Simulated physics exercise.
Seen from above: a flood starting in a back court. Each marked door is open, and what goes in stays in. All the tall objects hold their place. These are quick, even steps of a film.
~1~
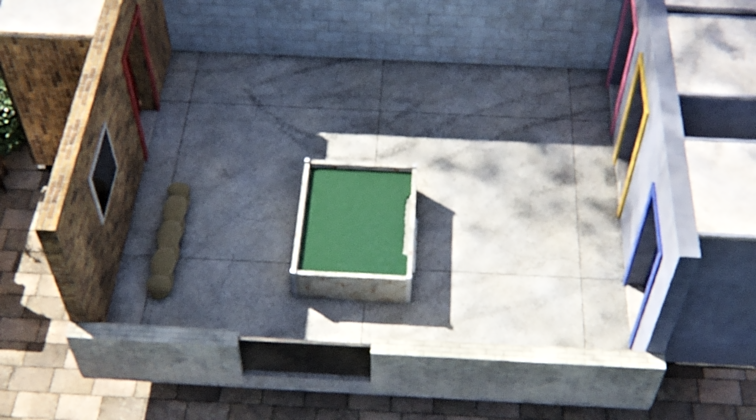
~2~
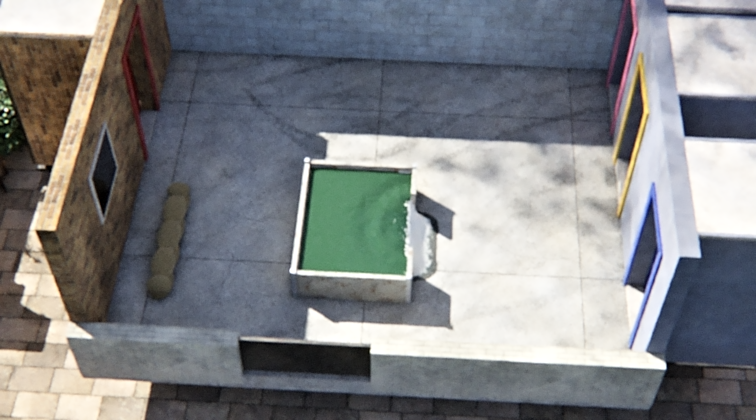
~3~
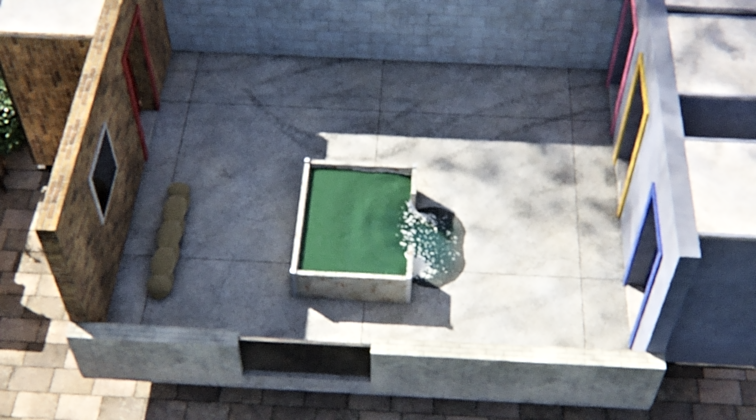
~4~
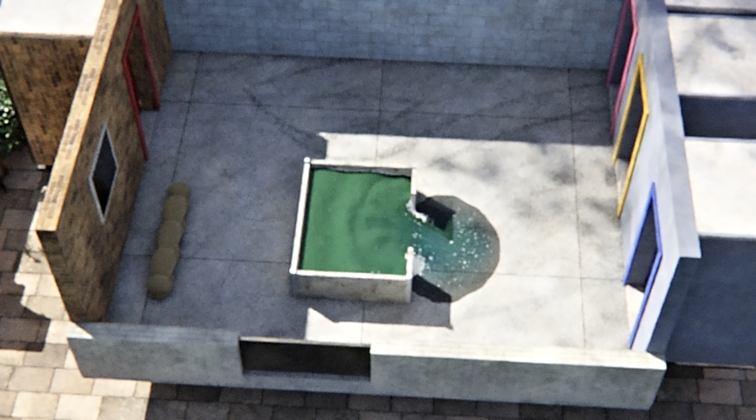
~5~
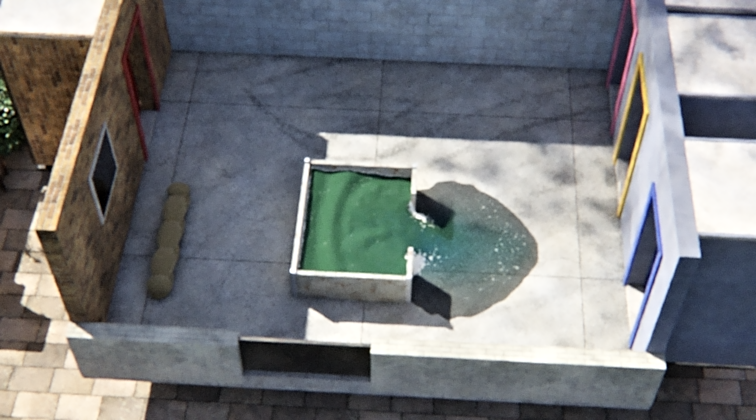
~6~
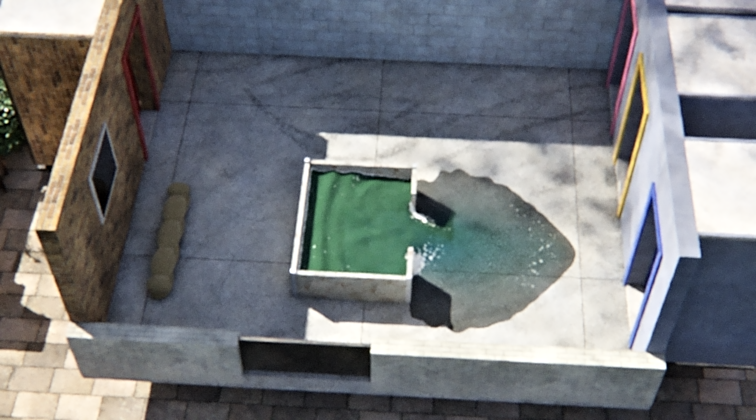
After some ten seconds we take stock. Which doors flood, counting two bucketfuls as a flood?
The red door stays under that; the yellow door stays under that; the pink door stays under that; the blue door takes more than that.
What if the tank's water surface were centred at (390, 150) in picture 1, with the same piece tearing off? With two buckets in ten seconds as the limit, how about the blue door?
In short: The blue one lets less in.
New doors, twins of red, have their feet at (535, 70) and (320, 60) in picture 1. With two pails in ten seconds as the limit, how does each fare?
As listed: Goes over, holds.
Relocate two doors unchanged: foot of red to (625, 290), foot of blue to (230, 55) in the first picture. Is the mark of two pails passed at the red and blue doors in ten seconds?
My reading: Red takes more, blue keeps below it.
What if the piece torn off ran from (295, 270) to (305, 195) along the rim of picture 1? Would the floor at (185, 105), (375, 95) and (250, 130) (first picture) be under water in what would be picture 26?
In that order: Wet, no water, flooded.
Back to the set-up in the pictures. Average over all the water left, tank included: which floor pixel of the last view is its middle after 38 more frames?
Close to (489, 221).
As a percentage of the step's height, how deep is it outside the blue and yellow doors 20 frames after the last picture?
In turn 200 and 60 per cent.
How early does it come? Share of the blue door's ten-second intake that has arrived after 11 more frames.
Near 25 in a hundred.
A moment on, water covers 20 % of the floor; the red door not reached, the yellow door not reached, the pink door not reached, the blue door wet at the sill, nothing in.
Next, water covers 30 % of the floor; the red door not reached, the yellow door wet at the sill, nothing in, the pink door wet at the sill, nothing in, the blue door over two buckets in.
Then, water covers 30 % of the floor; the red door not reached, the yellow door wet at the sill, nothing in, the pink door wet at the sill, nothing in, the blue door over two buckets in.
Later, water covers 50 % of the floor; the red door not reached, the yellow door wet at the sill, nothing in, the pink door wet at the sill, nothing in, the blue door far over two buckets in.
In the end, water covers 80 % of the floor; the red door not reached, the yellow door wet at the sill, nothing in, the pink door wet at the sill, nothing in, the blue door far over two buckets in.
